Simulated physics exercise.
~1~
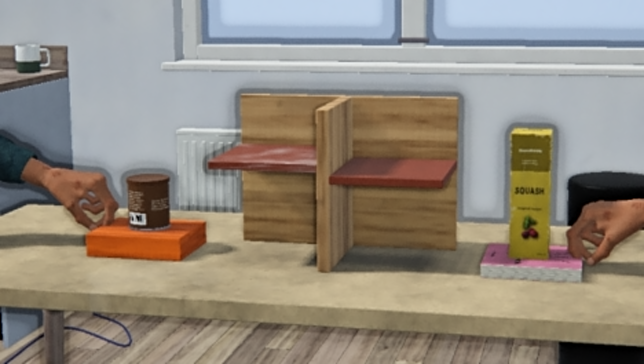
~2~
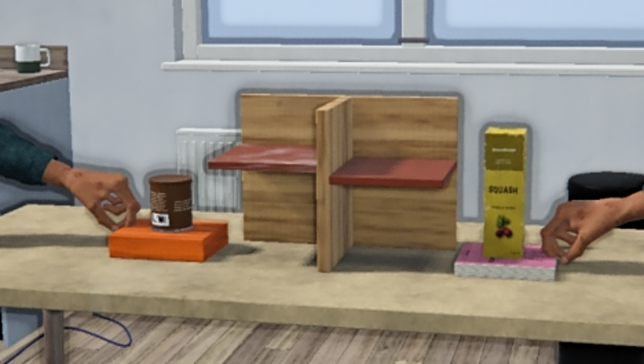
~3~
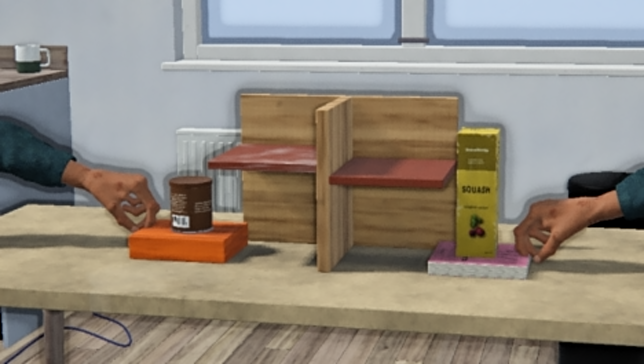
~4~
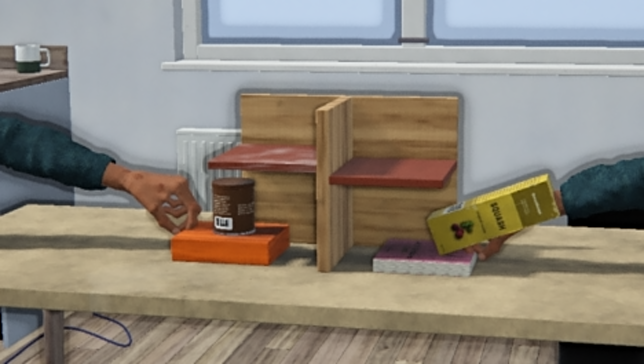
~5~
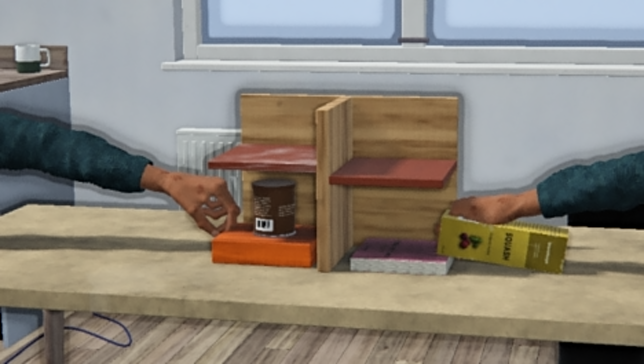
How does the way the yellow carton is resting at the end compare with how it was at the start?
At the start the yellow carton stood upright on the pink book, but by the end it was lying on its side on the table.
Two hands pushed an orange board carrying a brown pot and a pink book carrying an upright yellow carton towards a wooden shelf. The pot slid in beneath the left ledge, but the carton hit the right one and toppled onto the table.
